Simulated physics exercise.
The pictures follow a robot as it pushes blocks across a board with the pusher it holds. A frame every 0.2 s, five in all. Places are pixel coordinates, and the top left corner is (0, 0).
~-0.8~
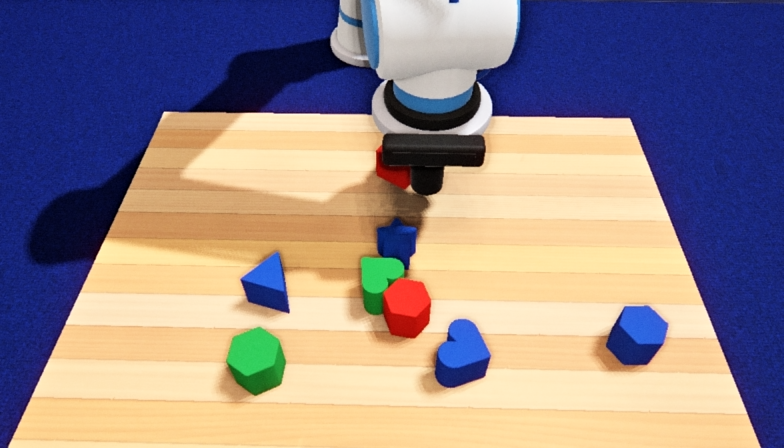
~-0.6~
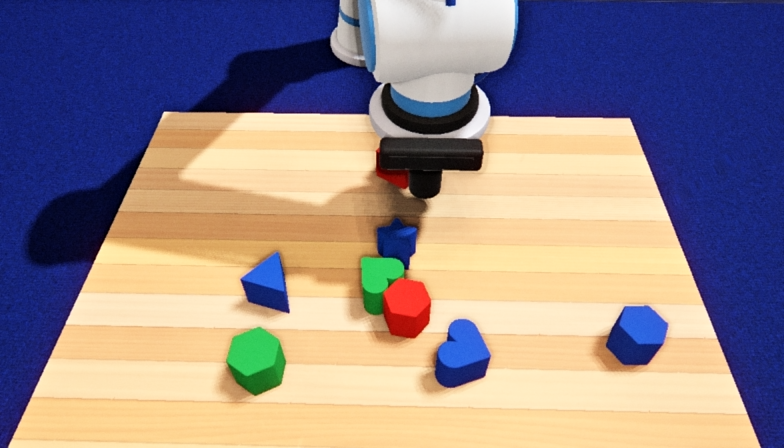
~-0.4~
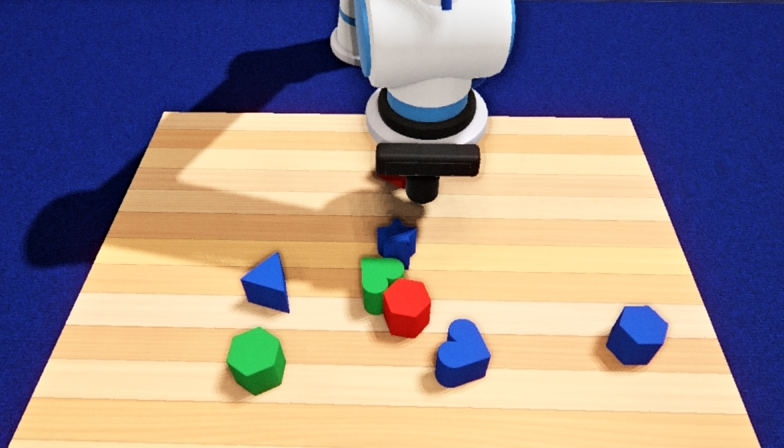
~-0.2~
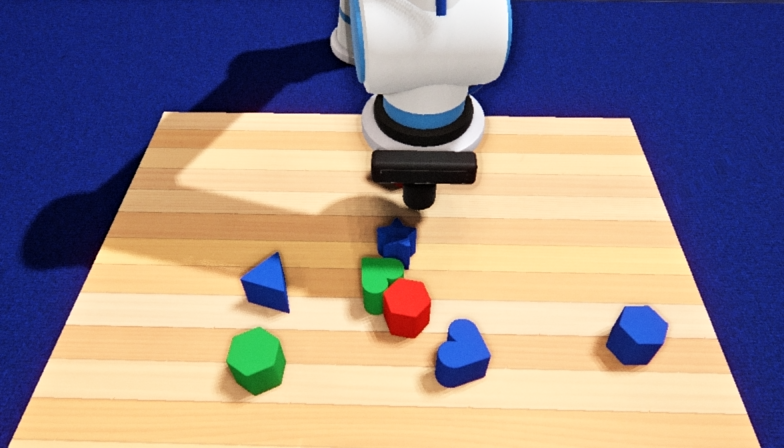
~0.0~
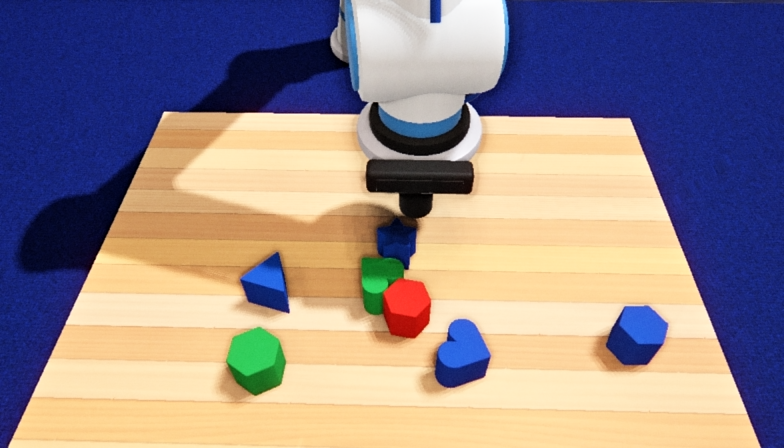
On a wooden board over blue, a robot arm's black tool edging slowly toward the viewer while the coloured blocks stay still.
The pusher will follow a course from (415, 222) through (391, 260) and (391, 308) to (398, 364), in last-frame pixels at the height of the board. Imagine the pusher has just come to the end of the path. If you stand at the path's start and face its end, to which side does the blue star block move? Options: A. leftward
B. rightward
B: Rightward.
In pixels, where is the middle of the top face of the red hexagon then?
The spot you're after is about (441, 360) in the image.
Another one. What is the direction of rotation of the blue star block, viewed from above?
That block twists clockwise.
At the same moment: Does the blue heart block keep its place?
I expect not.
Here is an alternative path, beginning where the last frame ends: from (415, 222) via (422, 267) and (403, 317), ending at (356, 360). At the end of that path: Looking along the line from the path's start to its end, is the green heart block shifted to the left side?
Going by the path, no.
What follows on the original path. One third of the way, pusher at (391, 245); green heart block at (369, 290), turned 25° anticlockwise; blue star block at (374, 259).
Two thirds of the way, pusher at (391, 294); green heart block at (345, 337); blue star block at (364, 306), turned 10° clockwise; red hexagon at (417, 316), turned 30° anticlockwise.
At the end, pusher at (399, 351); green heart block at (321, 361), turned 30° clockwise; blue star block at (361, 343), turned 55° clockwise; red hexagon at (441, 360), turned 85° anticlockwise; blue heart block at (482, 354), turned 30° anticlockwise.
